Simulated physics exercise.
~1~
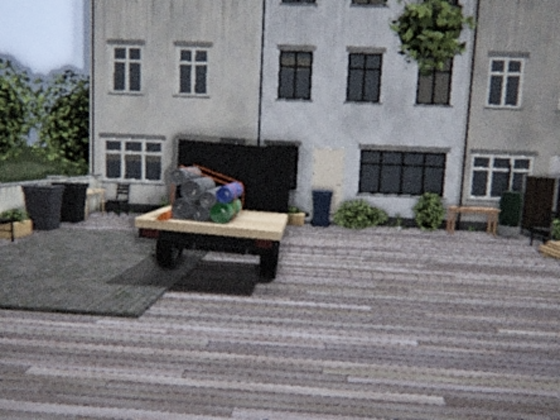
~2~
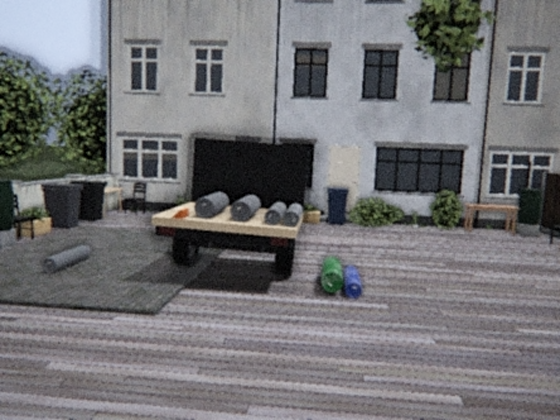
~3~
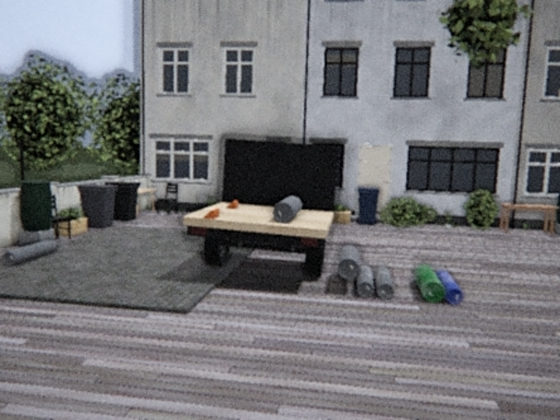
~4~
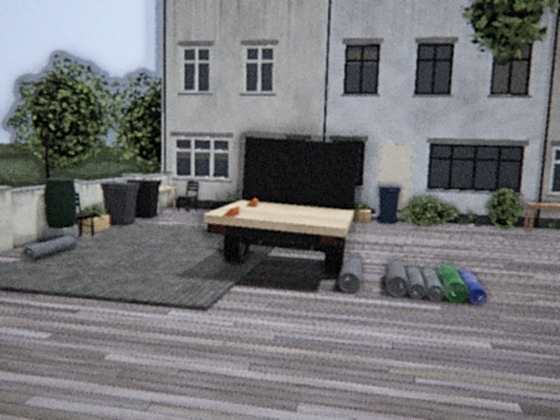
A stack of gas cylinders, one blue, one green and the rest grey, sits on the flat deck of a parked farm trailer in front of pale townhouses. The pile collapses, and the blue and green ones drop off the right side onto the planked ground, while a grey one lands on the dark paving to the left. The remaining grey cylinders roll right across the deck and follow them over the edge, one lagging behind. The view drifts slightly left. Finally the deck is clear of cylinders, with a row lying on the right and a lone grey one on the left.
